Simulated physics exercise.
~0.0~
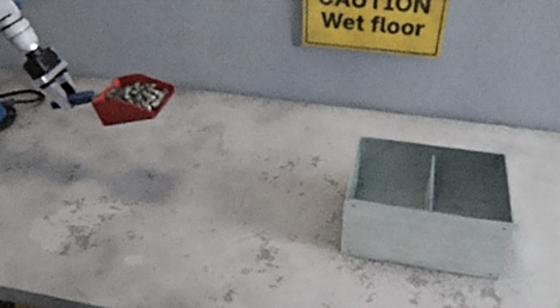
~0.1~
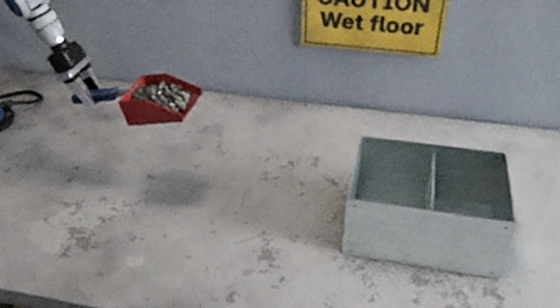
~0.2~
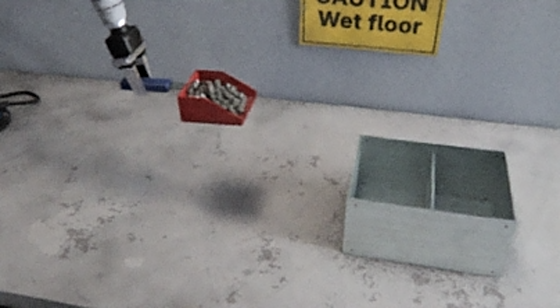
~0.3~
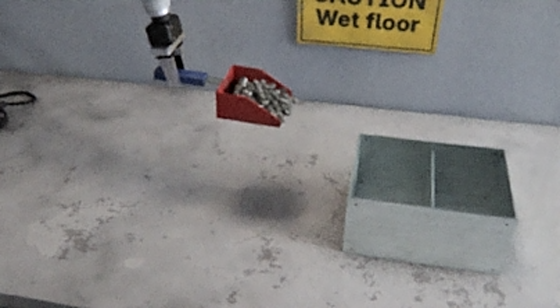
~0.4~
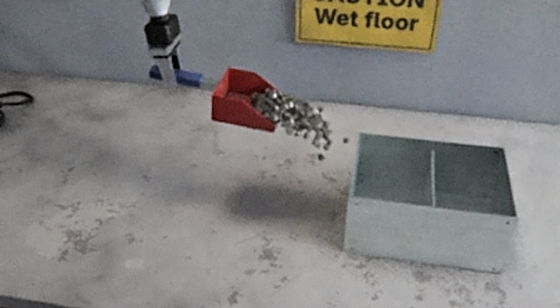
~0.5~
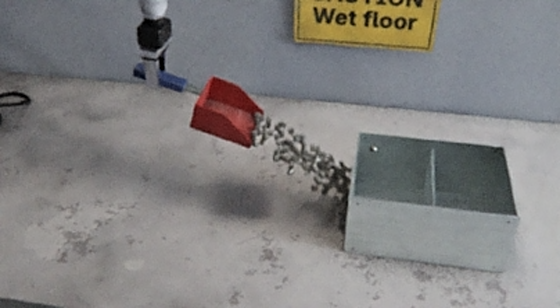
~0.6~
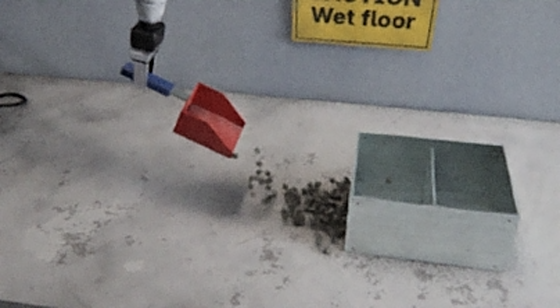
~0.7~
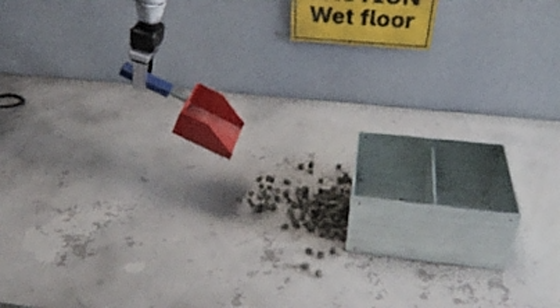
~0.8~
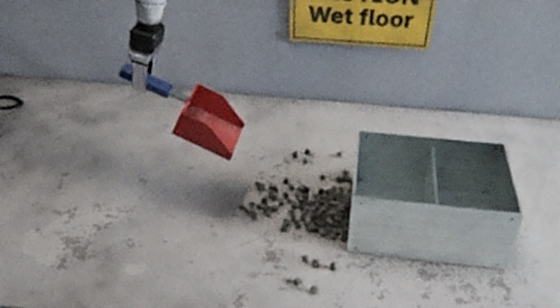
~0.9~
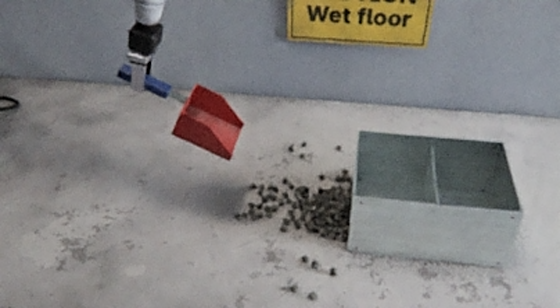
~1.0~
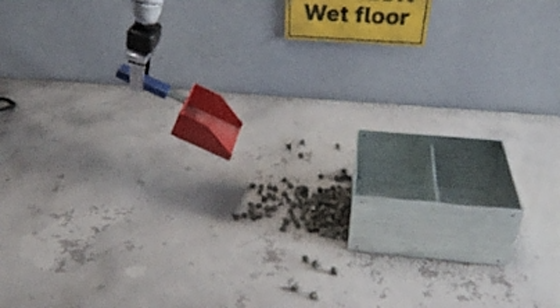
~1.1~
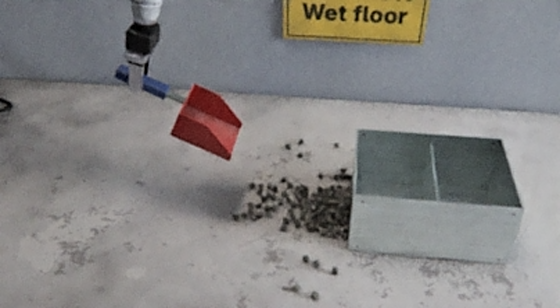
The footage shows a robot arm carrying a red scoop of small pebbles rightward towards a divided grey-green bin, then tipping it while drawing back left. The pebbles pour out short of the bin and end scattered on the table against its left side, leaving the scoop empty.
